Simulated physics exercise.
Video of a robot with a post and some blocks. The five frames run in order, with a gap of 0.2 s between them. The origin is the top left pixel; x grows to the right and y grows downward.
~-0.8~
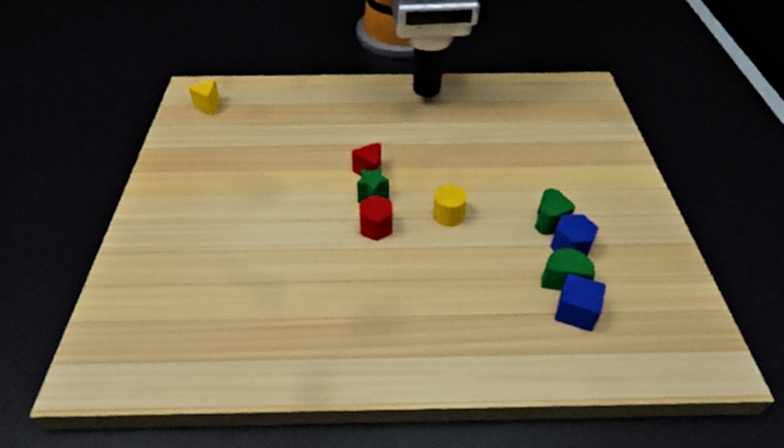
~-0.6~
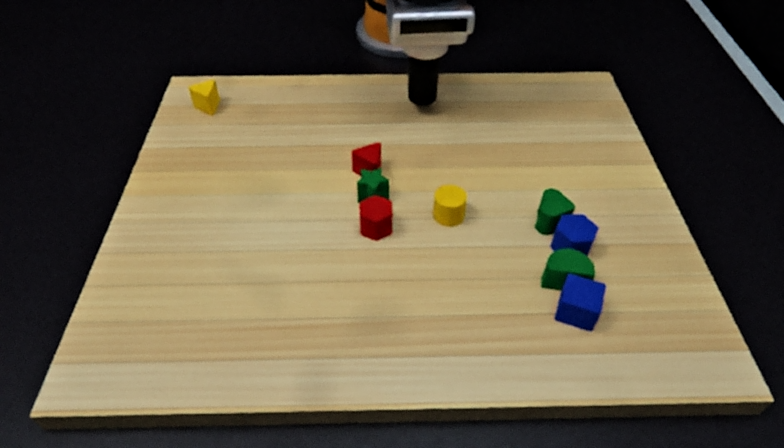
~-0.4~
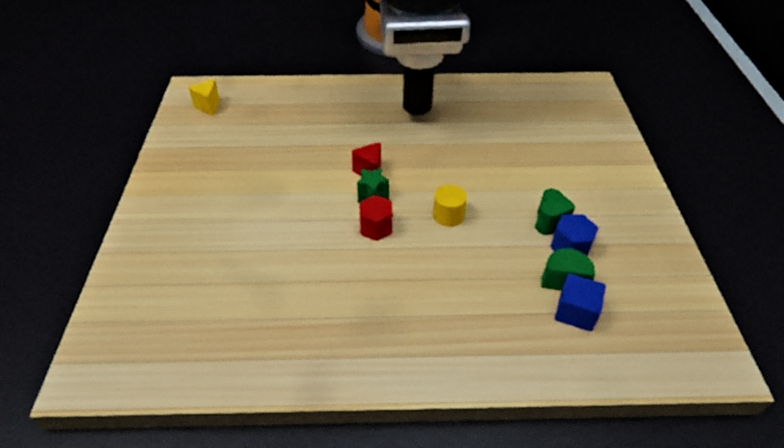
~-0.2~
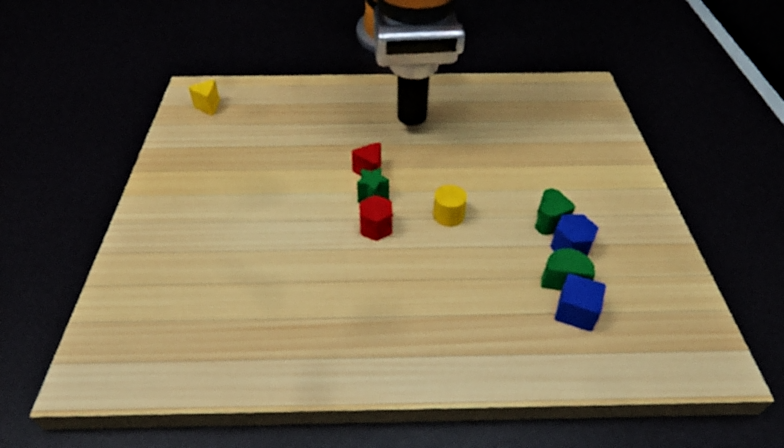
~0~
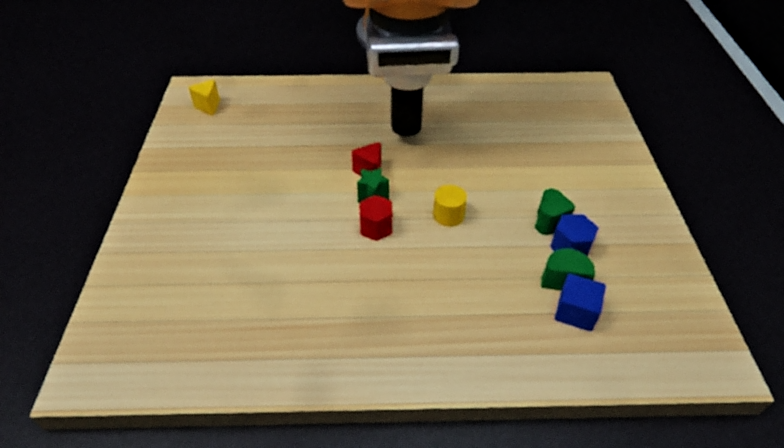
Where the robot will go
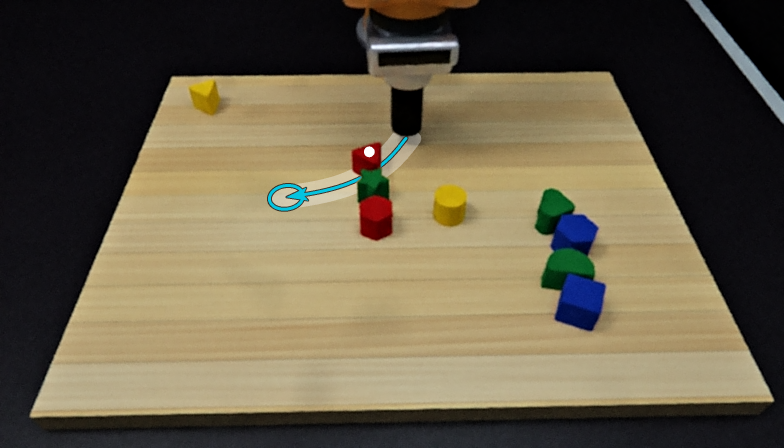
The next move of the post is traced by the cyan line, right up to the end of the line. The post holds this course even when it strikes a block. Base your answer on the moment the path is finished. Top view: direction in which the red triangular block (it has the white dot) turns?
Looking down, my answer is that the red triangular block rotates anticlockwise.
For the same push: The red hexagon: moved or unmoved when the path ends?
The answer is that it remains undisturbed.
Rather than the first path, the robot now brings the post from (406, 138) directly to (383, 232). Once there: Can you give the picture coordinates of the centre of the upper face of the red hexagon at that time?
The spot you're after is about (364, 235) in the image.
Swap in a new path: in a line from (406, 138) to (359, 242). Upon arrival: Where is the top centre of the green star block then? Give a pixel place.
Close to (329, 215).
The drawn path runs from (406, 138) by way of (380, 166) and (338, 187) to (286, 197); the dot is on the red triangular block.
The first path, step by step. One third of the way, post (380, 155); red triangular block (357, 160), turned 20° anticlockwise.
Two thirds of the way, post (337, 176); red triangular block (313, 179), turned 50° anticlockwise; green star block (370, 179), turned 20° anticlockwise.
At the end, post (284, 186); red triangular block (269, 196), turned 80° anticlockwise; green star block (370, 179), turned 20° anticlockwise; red hexagon not moved.
